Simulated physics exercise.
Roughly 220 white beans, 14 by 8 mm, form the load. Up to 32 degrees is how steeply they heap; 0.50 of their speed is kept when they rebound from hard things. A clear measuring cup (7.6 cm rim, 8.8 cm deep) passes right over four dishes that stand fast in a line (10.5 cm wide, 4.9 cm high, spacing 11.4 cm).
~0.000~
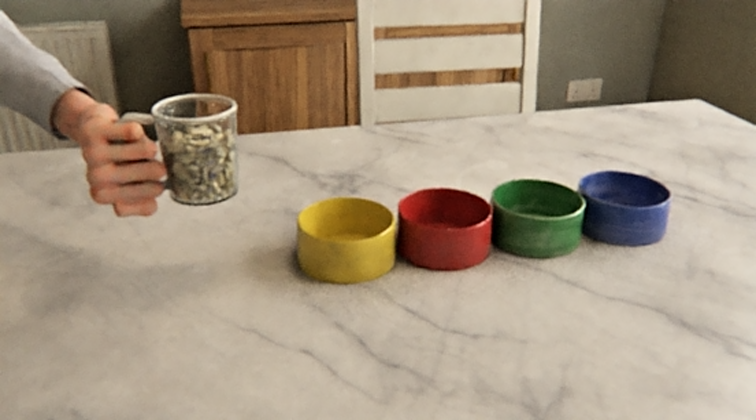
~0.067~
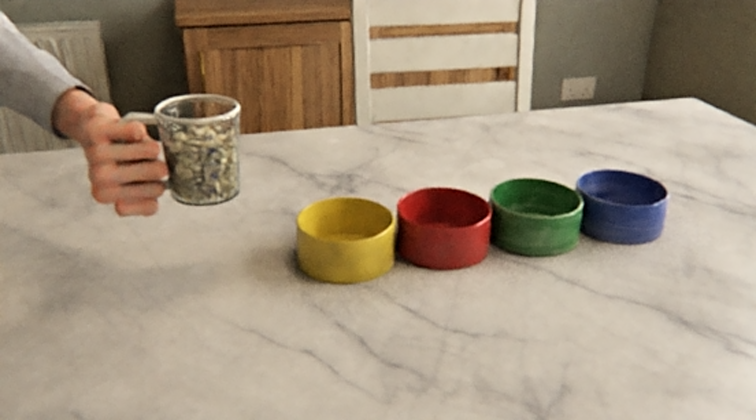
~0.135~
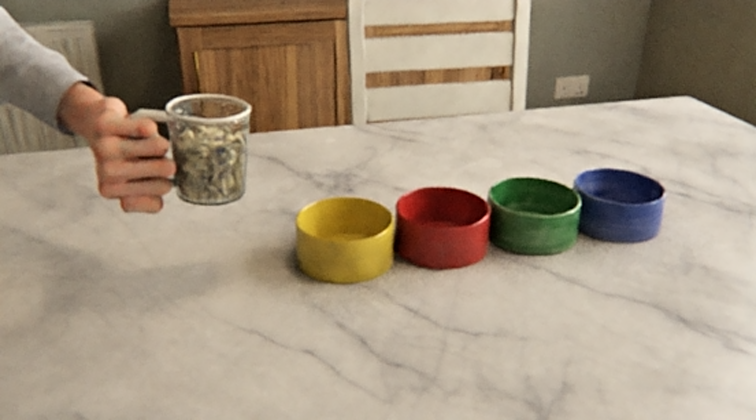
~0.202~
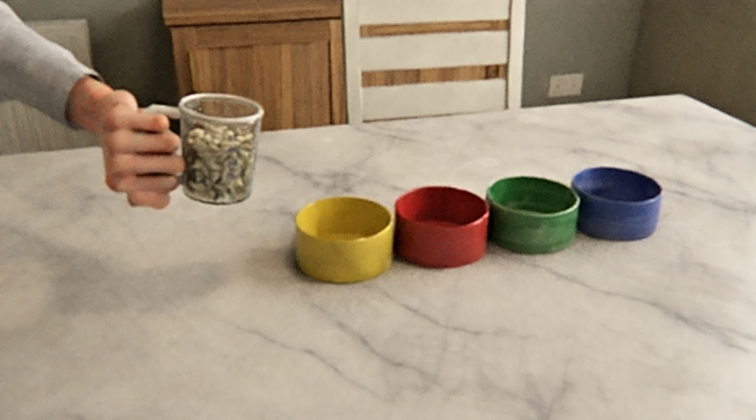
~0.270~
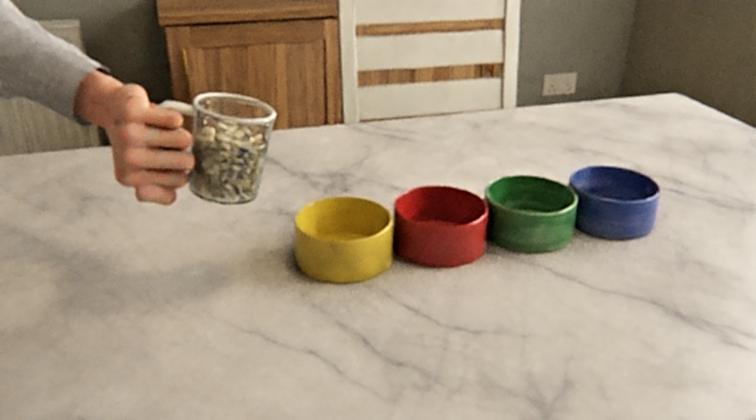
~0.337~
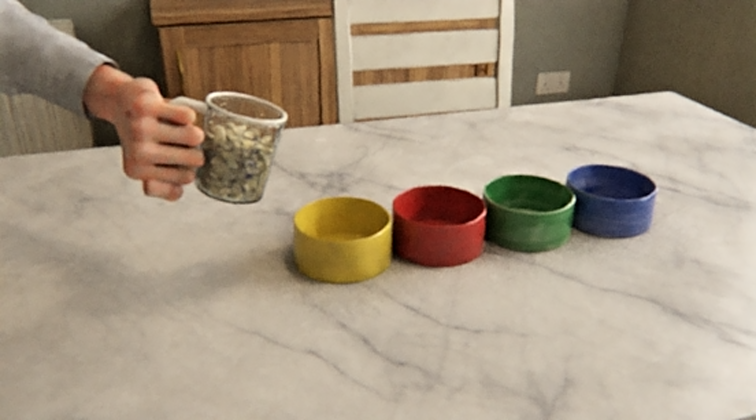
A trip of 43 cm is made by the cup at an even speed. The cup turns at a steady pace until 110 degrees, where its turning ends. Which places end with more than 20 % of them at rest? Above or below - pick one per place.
Red: Below; blue: Below; green: Above; yellow: Below; counter: Below.
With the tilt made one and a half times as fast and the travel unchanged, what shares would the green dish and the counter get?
I'd expect green to end at 20 and the counter at 10.
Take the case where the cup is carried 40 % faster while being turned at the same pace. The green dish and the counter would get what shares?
Then: Green 10, counter 10.
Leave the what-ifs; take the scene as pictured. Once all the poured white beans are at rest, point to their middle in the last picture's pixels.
I'd put it at about (537, 217).
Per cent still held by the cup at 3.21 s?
About 0 percent of the load.
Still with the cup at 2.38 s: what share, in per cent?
15 per cent.
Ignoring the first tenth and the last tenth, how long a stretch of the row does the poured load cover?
Roughly 8 cm of the row.
After 1.56 s, tilt 89 degrees; cup holds 100 %.
Then, at 2.38 s, tilt 110 degrees; cup holds 15 %, red 5 %, green 75 %.
After 3.21 s, tilt 110 degrees; cup holds 0 %, red 5 %, blue 5 %, green 80 %.
At rest (3.5 s), red 5 %, blue 5 %, green 80 %, yellow 0 %, counter 10 %.
